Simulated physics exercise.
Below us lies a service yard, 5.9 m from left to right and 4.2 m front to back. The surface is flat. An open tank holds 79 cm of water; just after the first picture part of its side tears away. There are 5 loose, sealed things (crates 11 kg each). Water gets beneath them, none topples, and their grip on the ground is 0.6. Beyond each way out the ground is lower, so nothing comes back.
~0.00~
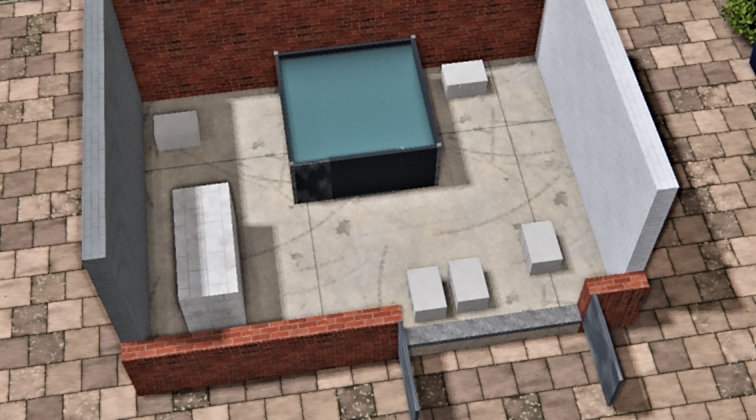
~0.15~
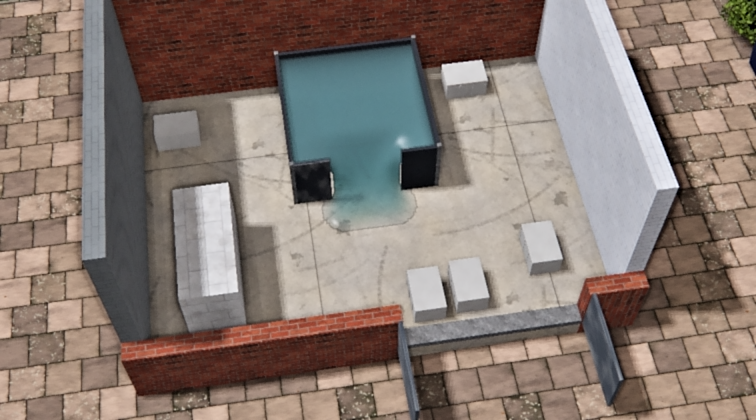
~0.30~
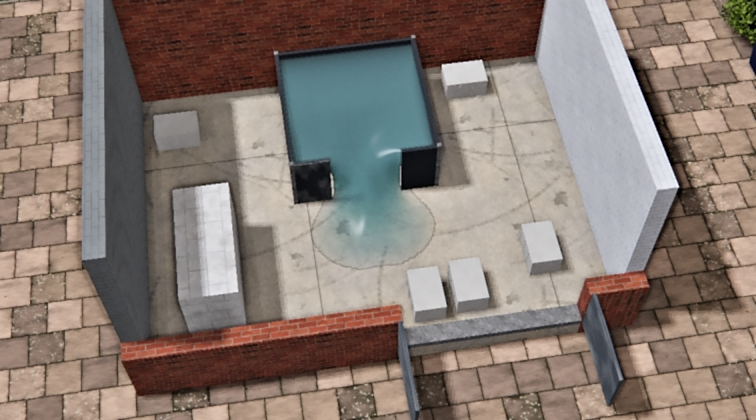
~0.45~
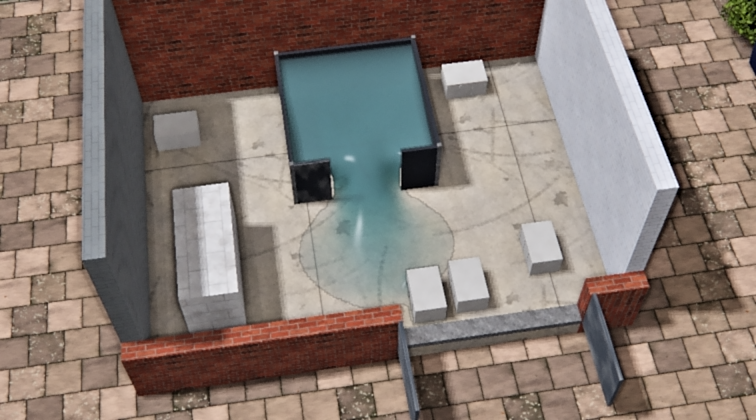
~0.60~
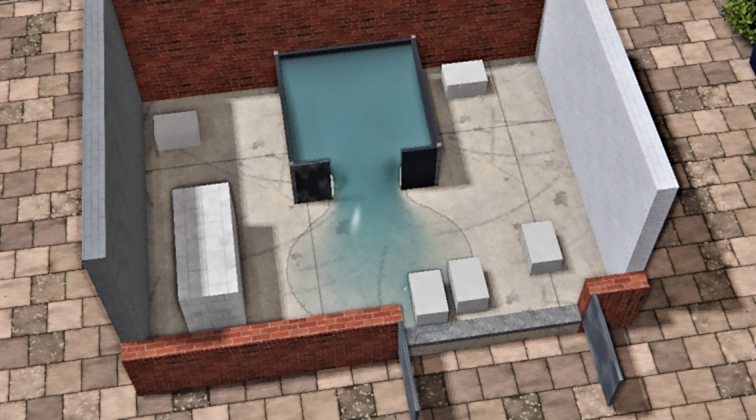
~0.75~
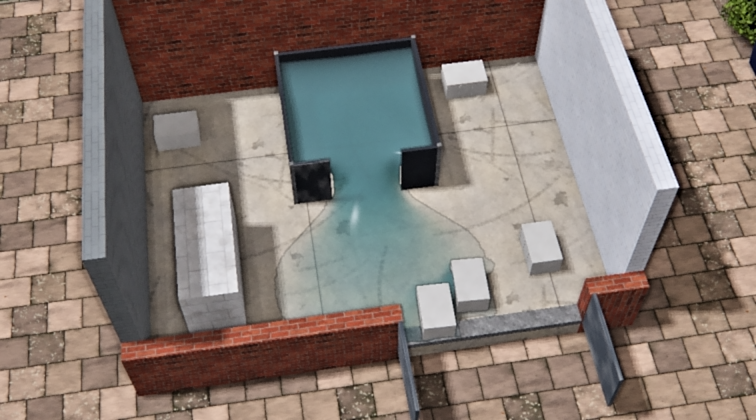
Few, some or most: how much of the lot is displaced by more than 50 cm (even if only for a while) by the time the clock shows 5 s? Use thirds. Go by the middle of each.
It is between one and two thirds.
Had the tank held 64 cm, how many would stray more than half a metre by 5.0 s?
Then 3.
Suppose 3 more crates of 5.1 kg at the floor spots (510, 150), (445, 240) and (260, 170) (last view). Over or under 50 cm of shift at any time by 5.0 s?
In that order: Short of it, over, past it.
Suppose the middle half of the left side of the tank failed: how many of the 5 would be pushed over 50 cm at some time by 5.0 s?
In that case 4 of them.
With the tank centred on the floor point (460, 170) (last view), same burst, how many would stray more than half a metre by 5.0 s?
In that case 2 of them.
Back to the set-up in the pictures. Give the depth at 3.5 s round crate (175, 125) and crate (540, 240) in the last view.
Roughly 5 and 3 cm.
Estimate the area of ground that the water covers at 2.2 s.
Some 13 m2.
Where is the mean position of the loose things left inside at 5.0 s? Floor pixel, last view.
At about (407, 148).
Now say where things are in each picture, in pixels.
A crate at (427, 288), on the bottom; a crate at (469, 279), on the bottom; water covers 3.7 m2; 0 of 5 have shifted, in the first frame.
A crate at (427, 288), on the bottom; a crate at (469, 279) rests on the ground; 4.3 m2 under water; 0 of 5 have shifted, in the second frame.
A crate at (427, 288), on the bottom; a crate at (469, 279) rests on the ground; water covers 5.2 m2; 0 of 5 have shifted, in the third frame.
A crate at (427, 288) rests on the ground; a crate at (469, 279), on the bottom; water covers 6.3 m2; 0 of 5 have shifted, in the fourth frame.
A crate at (429, 292), on the bottom, 6 cm from its start; a crate at (469, 279) rests on the ground; 7.3 m2 under water; 1 of 5 have shifted, in the fifth frame.
A crate at (436, 306), on the bottom, 29 cm from its start; a crate at (470, 279) rests on the ground; 8.2 m2 under water; 1 of 5 have shifted, in the sixth frame.
After 1.1 s 2 of 5 are over 50 cm from their spots; 0 afloat.
After 2.2 s 2 of 5 are over 50 cm from their spots; 0 afloat.
After 3.5 s 2 of 5 are over 50 cm from their spots; 0 afloat.
After 5.0 s 3 of 5 are over 50 cm from their spots, and 3 have been at some point; 1 afloat.
